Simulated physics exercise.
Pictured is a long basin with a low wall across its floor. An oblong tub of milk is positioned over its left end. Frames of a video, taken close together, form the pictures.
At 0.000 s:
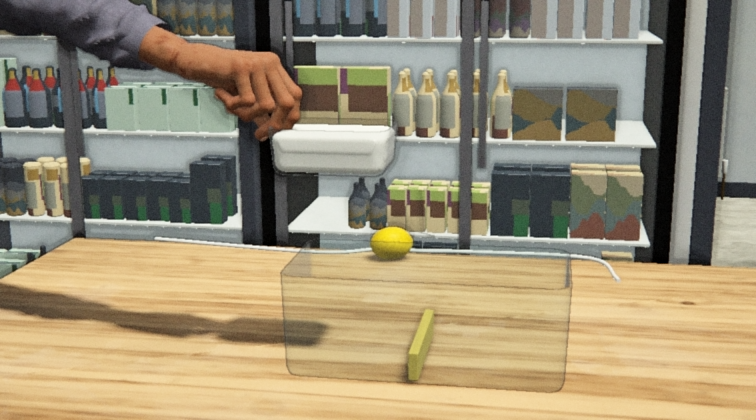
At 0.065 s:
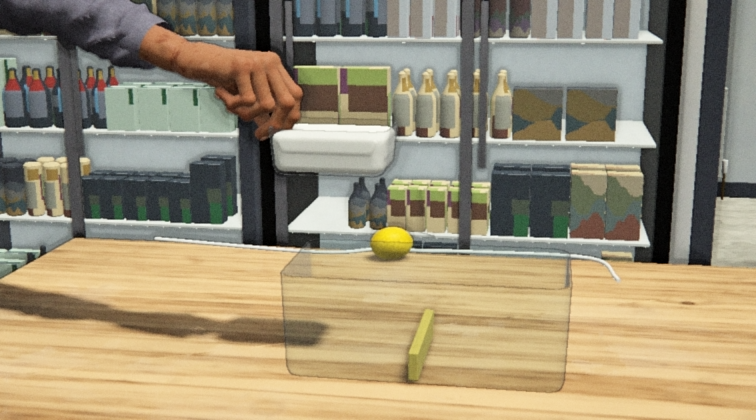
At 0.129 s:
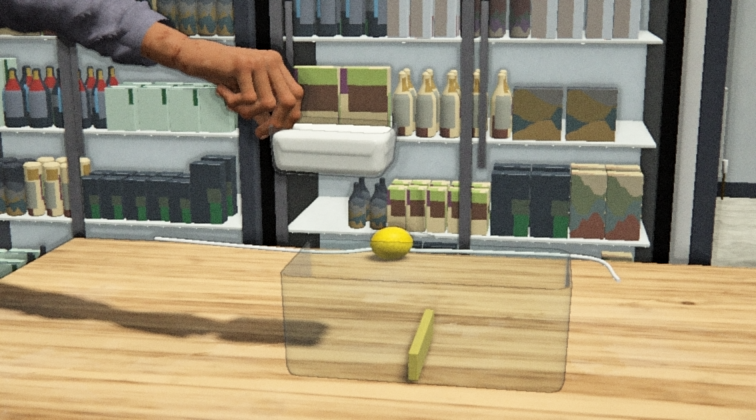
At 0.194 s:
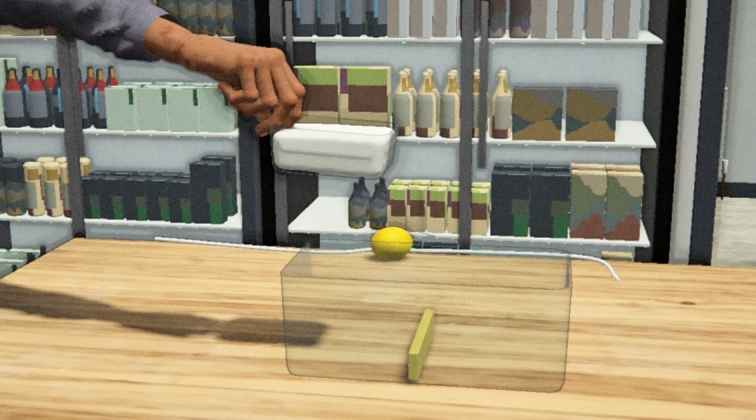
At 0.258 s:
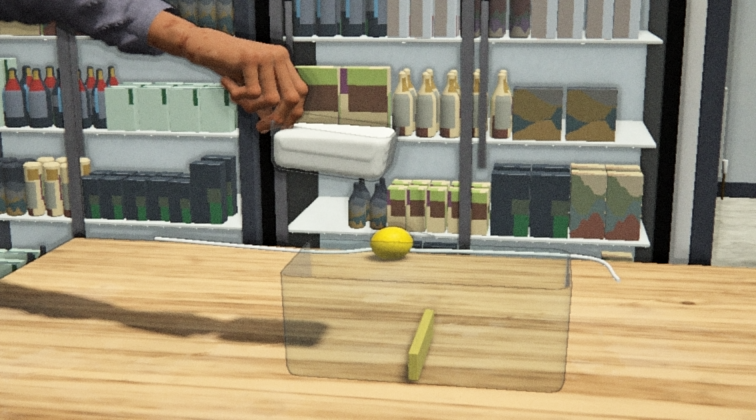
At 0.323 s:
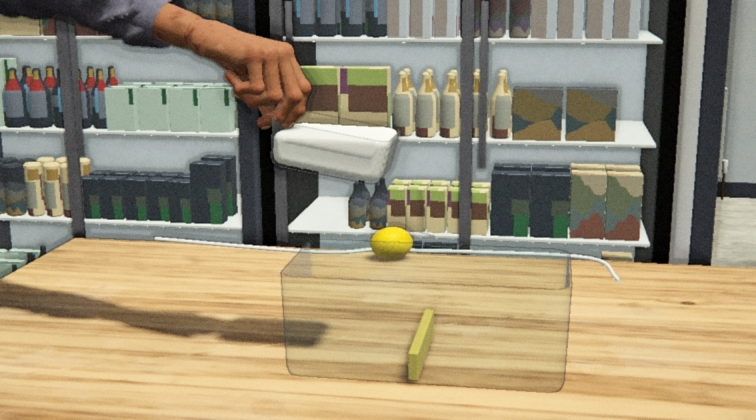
A hand holding a white oblong tub above the left end of a clear basin, slowly tilting it slightly to the right.
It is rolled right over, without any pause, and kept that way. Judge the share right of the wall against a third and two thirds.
The share that settles right of the wall is larger than two thirds, as I see it.
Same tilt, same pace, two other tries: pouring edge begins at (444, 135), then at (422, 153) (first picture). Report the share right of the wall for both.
It would come to near 90 per cent, and then near 85 per cent.
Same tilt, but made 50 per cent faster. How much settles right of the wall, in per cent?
I'd say roughly 75 in every hundred ends up there.
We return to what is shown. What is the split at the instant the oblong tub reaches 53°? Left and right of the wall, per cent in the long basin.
Left: 0 %. Right: 25 %.
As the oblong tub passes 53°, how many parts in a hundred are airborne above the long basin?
It's close to 35 %.
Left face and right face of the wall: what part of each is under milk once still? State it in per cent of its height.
Close to 20 for the left and 40 for the right.
A moment on, the oblong tub is tipped part way and 38 per cent is still to pour, 2 is left of the wall and 26 right of it.
Next, the oblong tub is tipped on its side and 8 per cent is still to pour, 12 is left of the wall and 73 right of it.
Then the oblong tub is tipped on its side and 1 per cent is still to pour, 23 is left of the wall and 74 right of it.
Later the oblong tub is tipped on its side and 0 per cent is still to pour, 25 is left of the wall and 74 right of it.
Finally, 25 per cent lies left of the wall, 74 right of it and 1 outside.
